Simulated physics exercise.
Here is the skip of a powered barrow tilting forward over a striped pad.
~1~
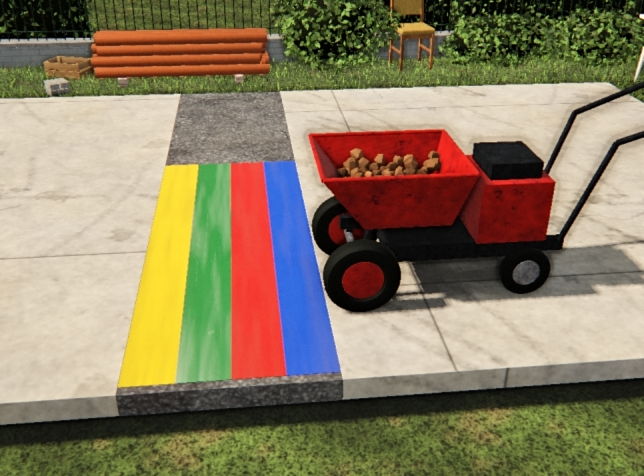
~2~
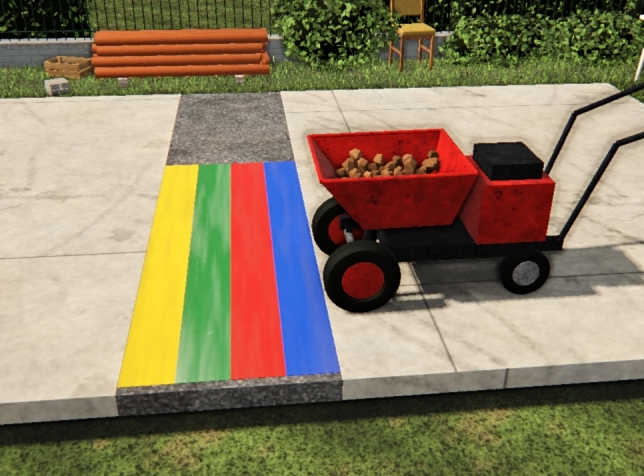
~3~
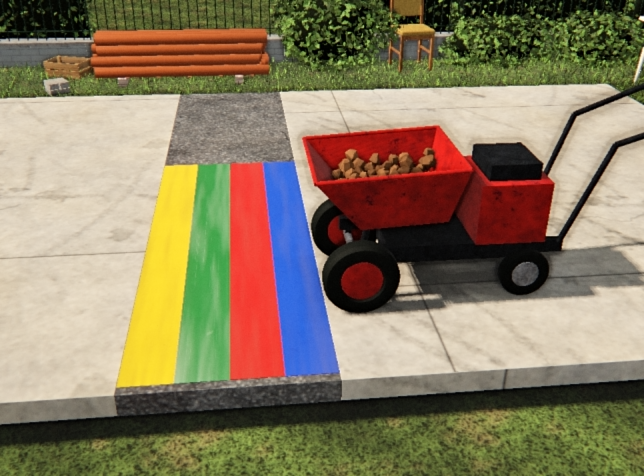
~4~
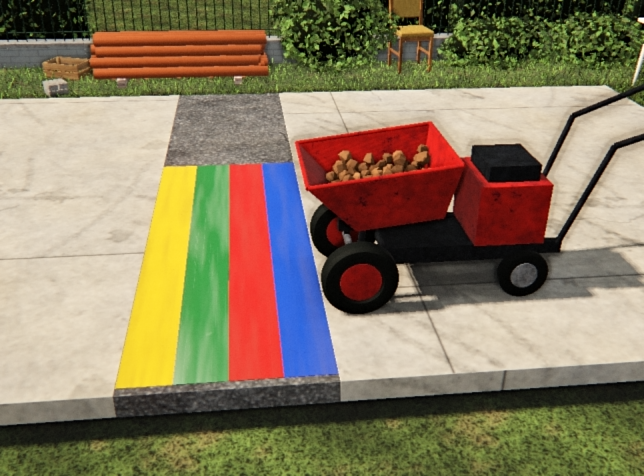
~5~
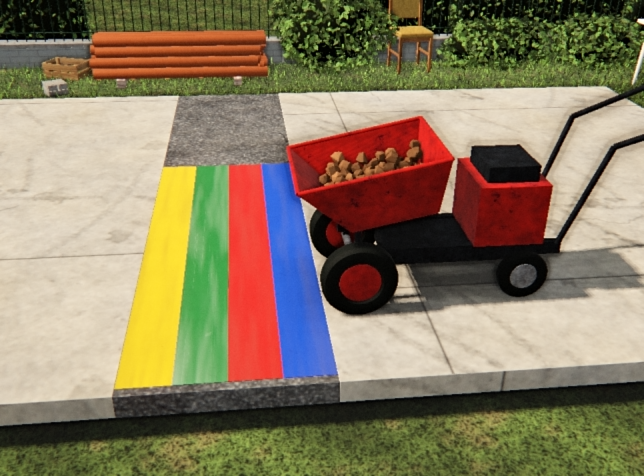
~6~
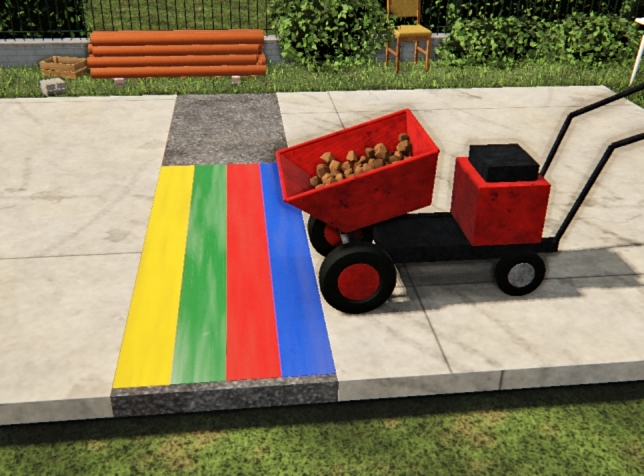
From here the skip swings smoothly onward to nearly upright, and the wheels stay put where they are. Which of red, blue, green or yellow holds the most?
Green.
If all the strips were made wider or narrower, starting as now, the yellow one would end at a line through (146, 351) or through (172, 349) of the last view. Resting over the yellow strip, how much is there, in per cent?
30 and 40 percent, roughly.
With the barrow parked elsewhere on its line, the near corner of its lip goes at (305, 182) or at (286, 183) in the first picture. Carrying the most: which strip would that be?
Going by the pictures, the first try gives green and the second gives that yellow strip.
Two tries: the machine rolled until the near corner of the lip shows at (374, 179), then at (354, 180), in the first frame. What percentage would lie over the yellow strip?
In order, close to 10 and 10 in a hundred.
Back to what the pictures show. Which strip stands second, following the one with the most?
Next in line comes yellow.
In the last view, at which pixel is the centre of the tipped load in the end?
Close to (199, 286), more or less.
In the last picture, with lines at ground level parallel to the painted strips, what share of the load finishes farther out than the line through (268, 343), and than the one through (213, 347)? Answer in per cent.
About 90 percent, then about 60 percent.
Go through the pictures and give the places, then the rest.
In the first frame, lip of the skip (323, 181), level; top of the load (391, 177), clay clods; blue strip (308, 336); red strip (257, 339); green strip (205, 342); yellow strip (153, 346).
In the second frame, lip of the skip (322, 182), level; top of the load (390, 177).
In the third frame, lip of the skip (316, 184), tipped barely; top of the load (386, 176).
In the fourth frame, lip of the skip (308, 189), tipped a little; top of the load (398, 172).
In the fifth frame, lip of the skip (298, 195), tipped a little; top of the load (408, 172).
In the sixth frame, lip of the skip (286, 201), tipped clearly; top of the load (397, 167); blue strip (303, 337); red strip (252, 340); green strip (200, 344); yellow strip (148, 347).
Just after the last frame, skip tipped steeply; every one in the skip.
A moment on, skip tipped right over; roughly two thirds in the skip; about a tenth over the red strip; roughly a quarter over the green strip.
Further on, skip tipped right over; about a tenth in the skip; about a tenth over the red strip; roughly half over the green strip; roughly a quarter over the yellow strip; about a tenth off the paint.
When it is over, skip tipped right over; about a tenth in the skip; not one over the blue strip; about a tenth over the red strip; roughly half over the green strip; roughly a quarter over the yellow strip; about a tenth off the paint.
